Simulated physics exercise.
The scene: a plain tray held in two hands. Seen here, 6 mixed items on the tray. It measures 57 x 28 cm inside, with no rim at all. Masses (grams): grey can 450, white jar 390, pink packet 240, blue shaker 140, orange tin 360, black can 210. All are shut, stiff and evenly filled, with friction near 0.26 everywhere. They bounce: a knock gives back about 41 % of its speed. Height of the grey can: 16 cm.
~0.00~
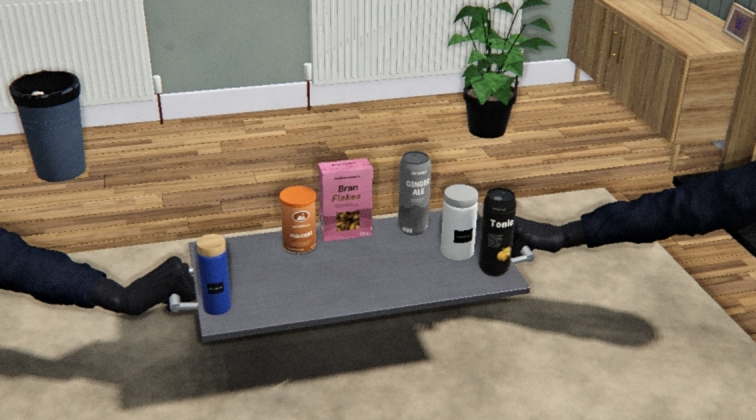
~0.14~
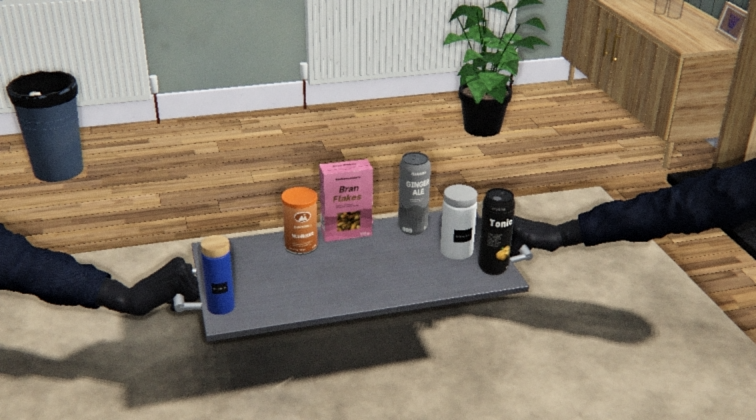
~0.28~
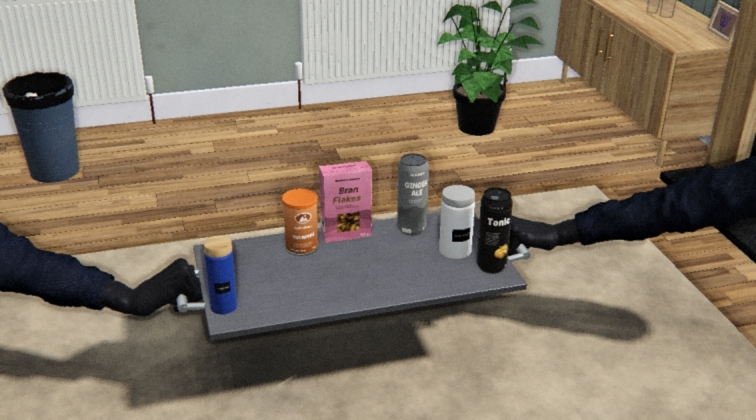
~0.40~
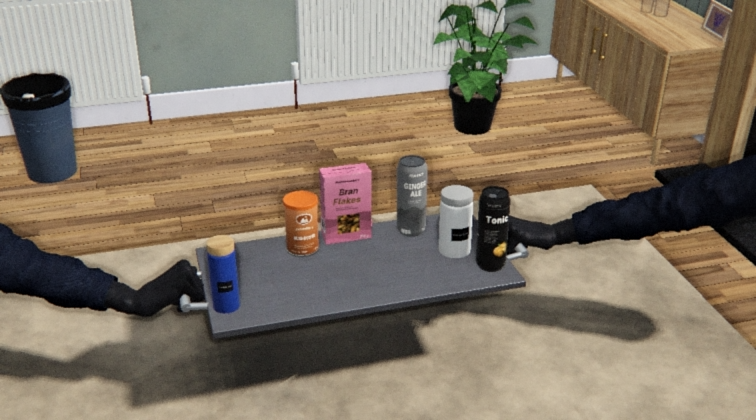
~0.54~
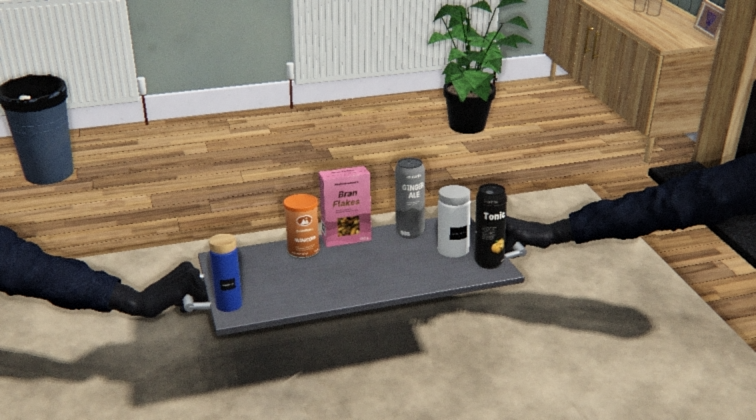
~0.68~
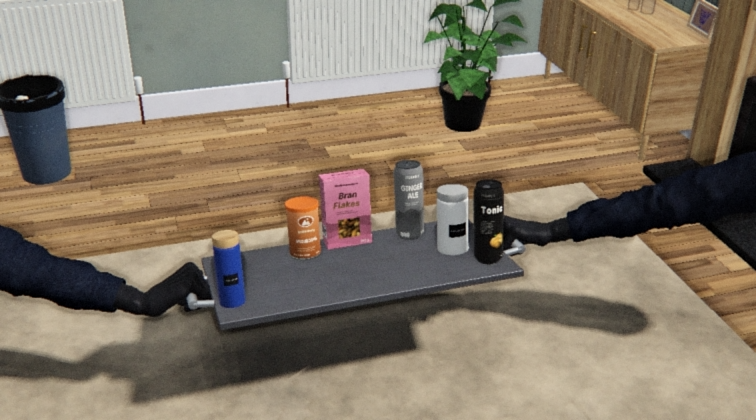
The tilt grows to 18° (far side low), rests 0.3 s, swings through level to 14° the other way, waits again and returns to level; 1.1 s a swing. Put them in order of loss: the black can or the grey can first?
It is the second, the grey can.
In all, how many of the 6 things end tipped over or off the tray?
In all, 6.
By 1.58 s, tray tilted 18°, far edge down; grey can, pink packet and orange tin now off the tray; black can 14 cm from its spot near (460, 201); blue shaker 13 cm from its spot.
By 2.08 s, tray level; white jar, blue shaker and black can now off the tray.
By 3.38 s, tray tilted 9°, near edge down.
When it is over (4.5 s), off the tray, grey can, white jar, pink packet, blue shaker, orange tin and black can. End places, in pixels of the last picture, black can near (492, 348), grey can near (358, 248). Black can went at 1.78 s; grey can went at 1.36 s.
